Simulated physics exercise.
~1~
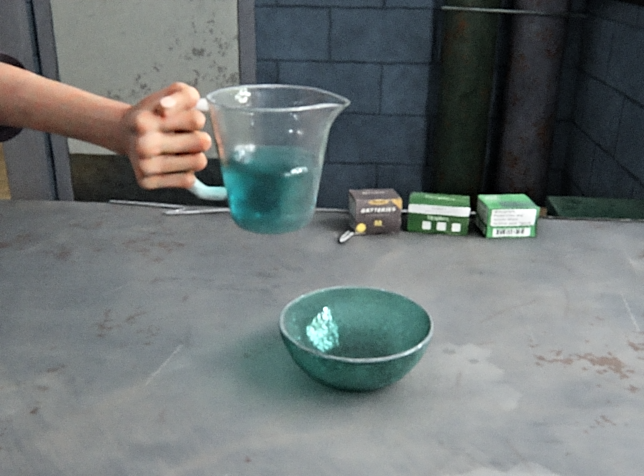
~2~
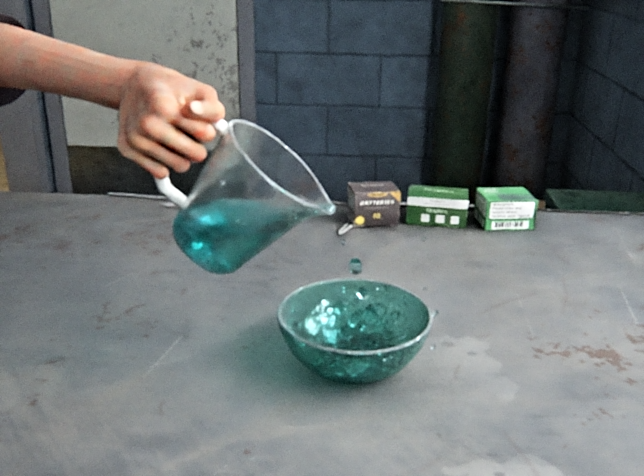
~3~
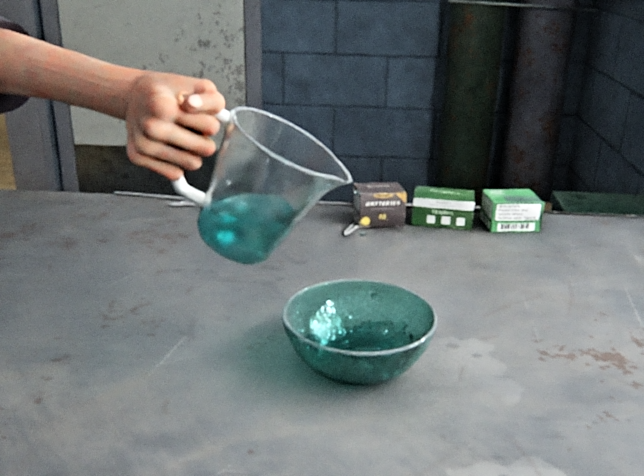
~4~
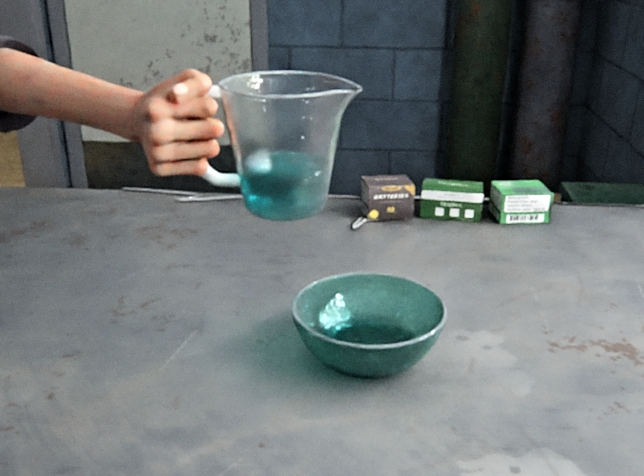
Hand tilting a clear measuring jug of teal water over a green bowl, pouring a little, easing back, then holding it upright.
